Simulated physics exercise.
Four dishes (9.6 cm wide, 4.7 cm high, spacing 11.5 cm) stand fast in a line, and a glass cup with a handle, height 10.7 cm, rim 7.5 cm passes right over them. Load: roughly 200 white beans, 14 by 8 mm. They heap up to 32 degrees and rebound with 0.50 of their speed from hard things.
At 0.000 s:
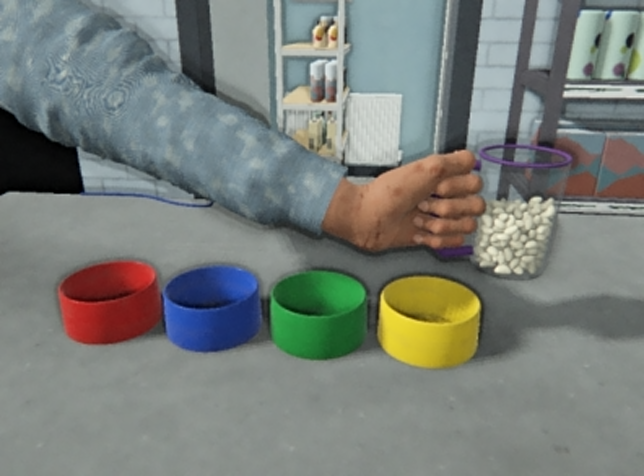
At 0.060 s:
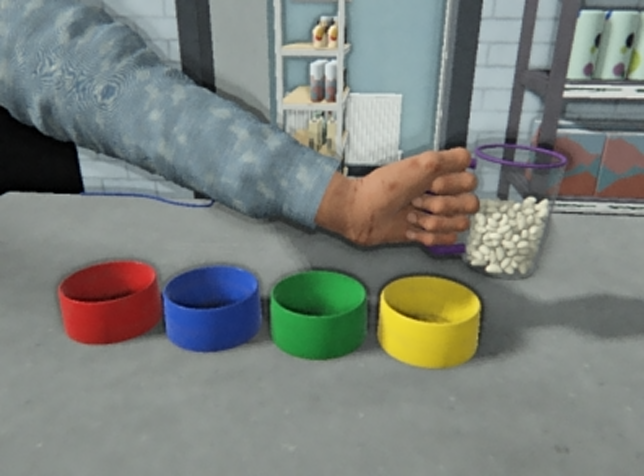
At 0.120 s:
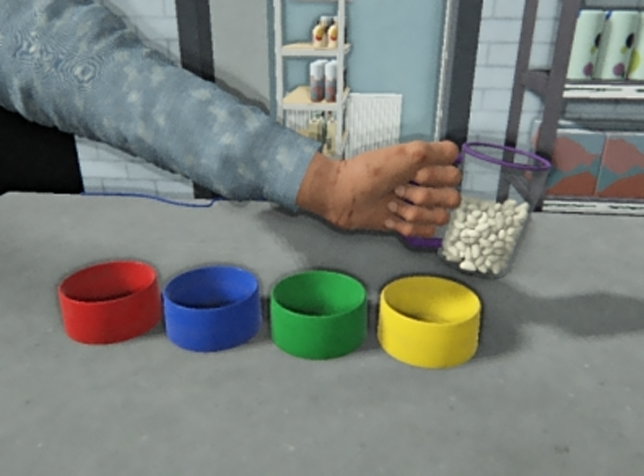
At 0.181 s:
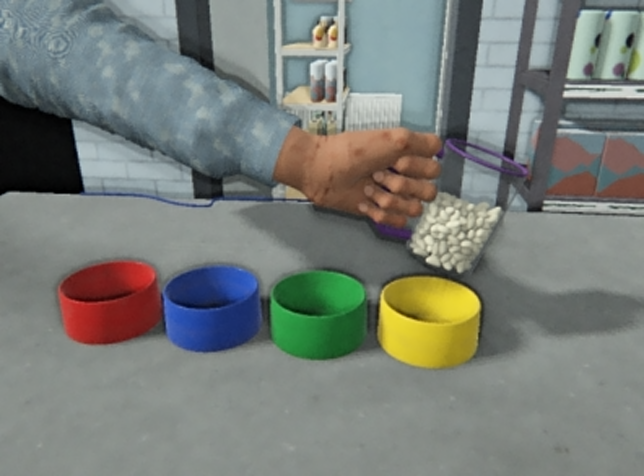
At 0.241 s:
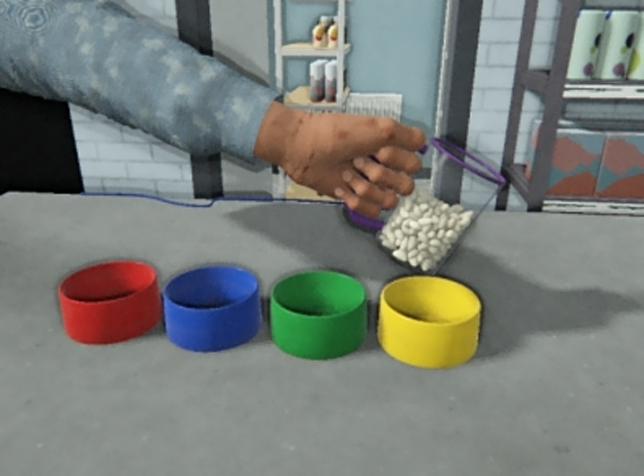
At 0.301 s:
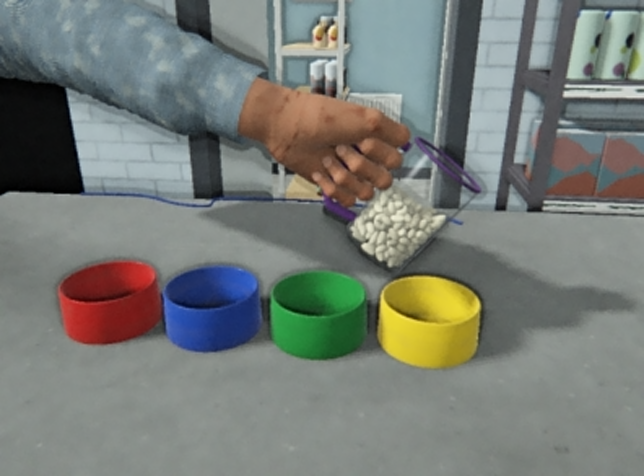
A hand in a patterned blue sleeve holds a clear cup of white beans upright at the right, beyond a row of red, blue, green and yellow dishes. It moves the cup left and slightly downward, tilting it steadily rightward until it leans above the yellow dish, beans still inside.
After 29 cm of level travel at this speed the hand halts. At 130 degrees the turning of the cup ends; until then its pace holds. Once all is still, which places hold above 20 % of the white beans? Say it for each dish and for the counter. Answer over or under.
Red dish: Under; blue dish: Under; green dish: Over; yellow dish: Under; on the counter: Over.
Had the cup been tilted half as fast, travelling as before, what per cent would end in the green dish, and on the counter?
Then: Green 40, counter 60.
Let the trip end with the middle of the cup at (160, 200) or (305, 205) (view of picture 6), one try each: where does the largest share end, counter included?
The winner: Blue, then green.
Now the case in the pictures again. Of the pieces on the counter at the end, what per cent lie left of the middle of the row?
Some 40 per cent.
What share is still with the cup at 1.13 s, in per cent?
About 10 per cent.
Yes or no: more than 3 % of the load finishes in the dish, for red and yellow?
Red no, yellow no.
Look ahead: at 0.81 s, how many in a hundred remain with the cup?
About 100 per cent.
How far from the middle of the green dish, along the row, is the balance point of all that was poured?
Some 4 cm to the left.
After 0.61 s, tilt 83 degrees; cup holds 100 %.
After 0.81 s, tilt 113 degrees; cup holds 100 %.
After 1.13 s, tilt 130 degrees; cup holds 10 %, blue 20 %, green 20 %.
By 2.6 s all is still; red 0 %, blue 10 %, green 30 %, yellow 0 %, counter 60 %.
